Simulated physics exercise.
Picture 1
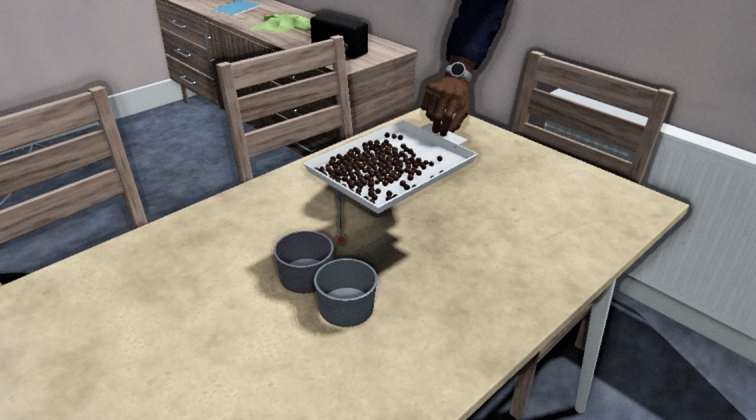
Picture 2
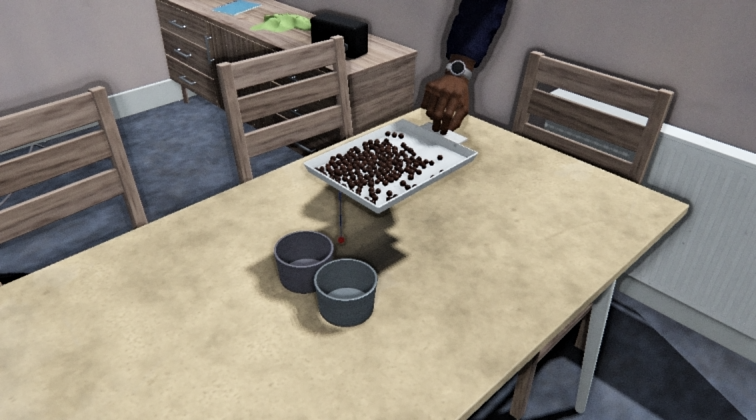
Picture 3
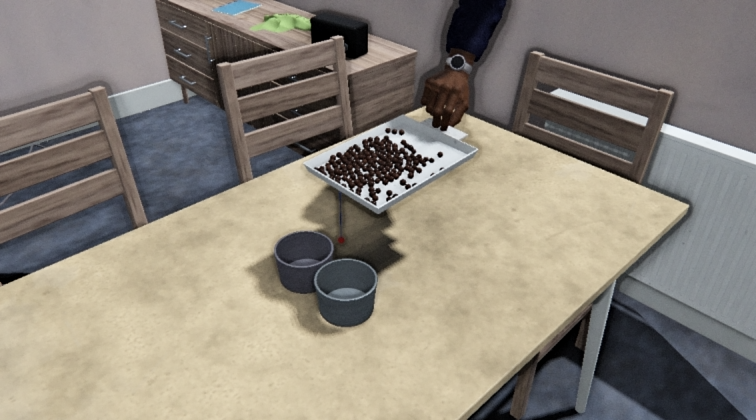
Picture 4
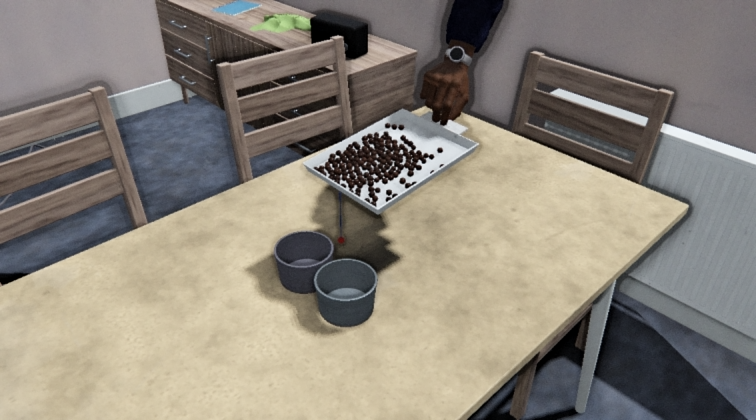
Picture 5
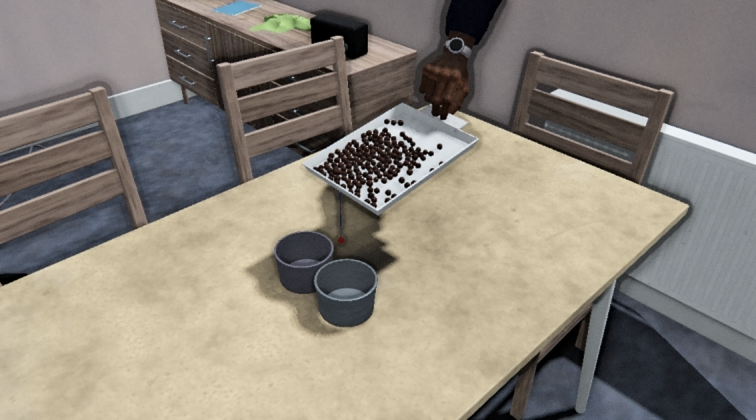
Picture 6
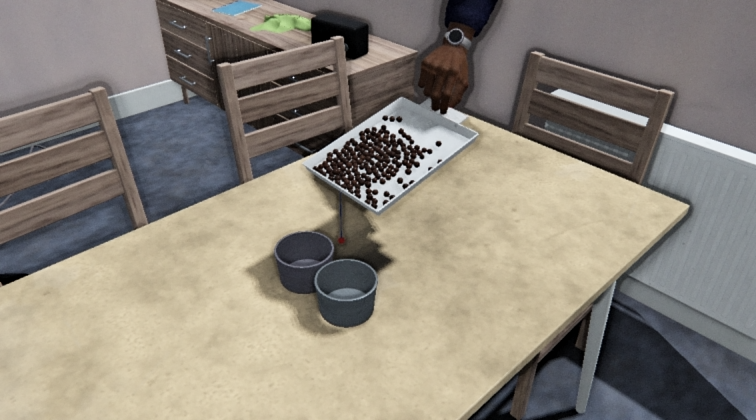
A hand slowly tilts a white tray of small dark balls above two grey dishes.
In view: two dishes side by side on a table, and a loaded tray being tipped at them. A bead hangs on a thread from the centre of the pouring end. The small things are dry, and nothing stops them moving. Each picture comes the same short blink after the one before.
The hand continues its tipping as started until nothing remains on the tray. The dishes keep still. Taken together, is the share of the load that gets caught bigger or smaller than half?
Most reaches the dishes.
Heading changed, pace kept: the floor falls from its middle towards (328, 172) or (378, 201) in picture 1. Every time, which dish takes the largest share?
One gives the leftmost dish and two gives the rightmost dish.
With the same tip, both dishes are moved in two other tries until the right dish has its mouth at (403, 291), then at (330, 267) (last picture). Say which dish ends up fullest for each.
The first try favours the leftmost one, and the second try favours the rightmost one.
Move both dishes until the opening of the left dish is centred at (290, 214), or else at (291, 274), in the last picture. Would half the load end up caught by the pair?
Short of half, then Short of half.
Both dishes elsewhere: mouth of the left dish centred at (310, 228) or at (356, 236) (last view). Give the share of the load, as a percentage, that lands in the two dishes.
It comes to roughly 30 per cent in one try and roughly 0 per cent in the next.
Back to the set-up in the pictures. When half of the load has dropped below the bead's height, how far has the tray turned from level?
The angle is around 70°.
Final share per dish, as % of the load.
The left dish keeps near 30 in a hundred, the right dish near 60 in a hundred.
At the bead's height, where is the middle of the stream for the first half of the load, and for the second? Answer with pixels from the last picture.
Starting near (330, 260), moving on to near (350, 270).
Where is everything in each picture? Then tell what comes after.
The first picture shows corners of the pouring end near (308, 163) and (378, 204), level; middle of the load near (370, 165), chocolate balls; left dish near (282, 272); right dish near (323, 305); bead on its thread near (341, 240).
The second picture shows corners of the pouring end near (308, 163) and (378, 204), level; middle of the load near (370, 164).
The third picture shows corners of the pouring end near (308, 163) and (378, 205), tipped barely, lowest at the right corner; middle of the load near (370, 163).
The fourth picture shows corners of the pouring end near (308, 163) and (378, 206), tipped a little, lowest at the right corner; middle of the load near (370, 161).
The fifth picture shows corners of the pouring end near (307, 163) and (377, 207), tipped a little, lowest at the right corner; middle of the load near (369, 160).
The sixth picture shows corners of the pouring end near (307, 163) and (377, 208), tipped a little, lowest at the right corner; middle of the load near (368, 159), the bulk on the move; left dish near (282, 273); right dish near (324, 305).
Shortly afterwards, tray tipped steeply; the bulk on the tray; only a few in the right dish; only a few in the left dish; only a few outside both; a little in the air.
Next, tray tipped right over; only a few on the tray; near half in the right dish; near a quarter in the left dish; a little outside both; a little in the air.
Some moments later, tray tipped past a quarter turn; near two thirds in the right dish; near a third in the left dish; a little outside both.
In the end, tray tipped past a quarter turn; near two thirds in the right dish; near a third in the left dish; a little outside both.
